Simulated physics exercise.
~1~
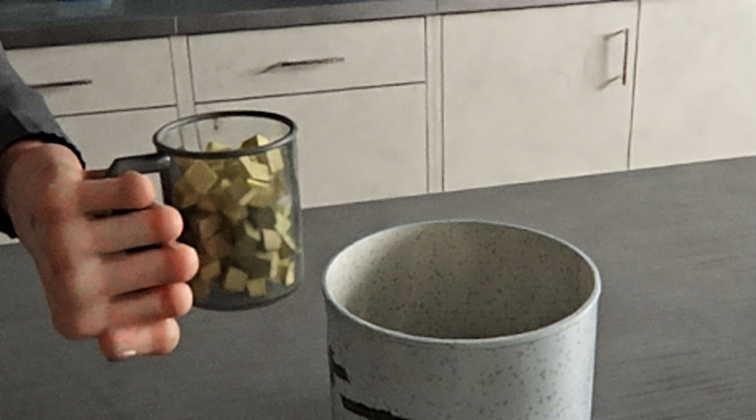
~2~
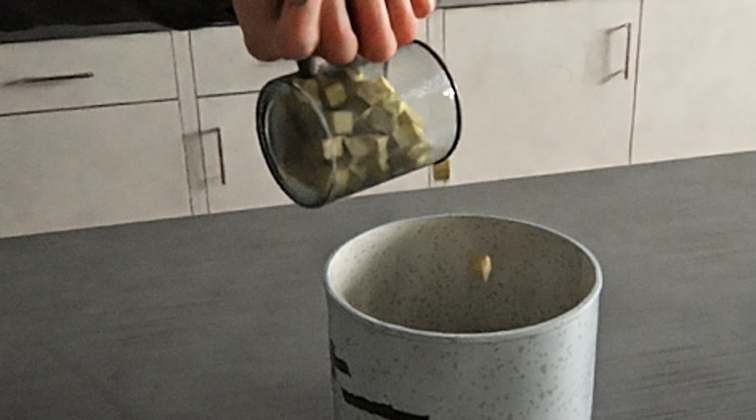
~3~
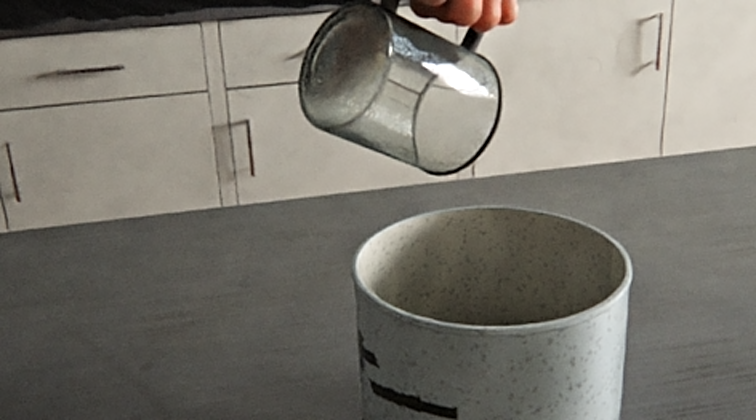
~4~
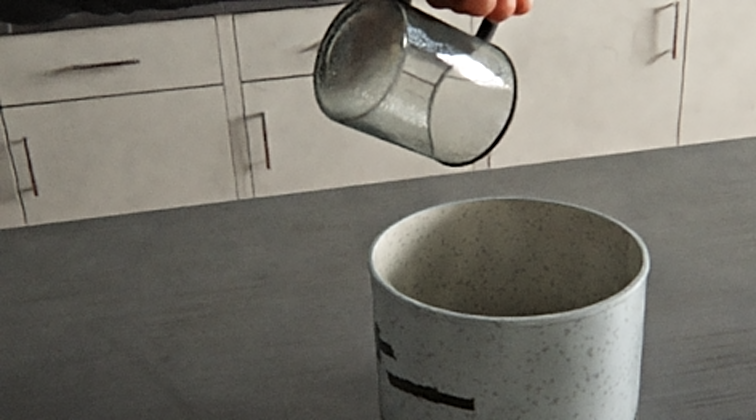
At the start, a hand holds an upright clear glass cup full of pale yellow cubes beside a large speckled pot on a dark countertop, with white cabinets behind. The hand lifts the cup up and to the right and tips it onto its side over the pot. The first few cubes slip over the rim and drop toward the opening. The cup then tilts further until its mouth points downward, and the rest of the cubes leave it as the view shifts slightly left. Finally, the hand holds the emptied cup tipped above the pot.
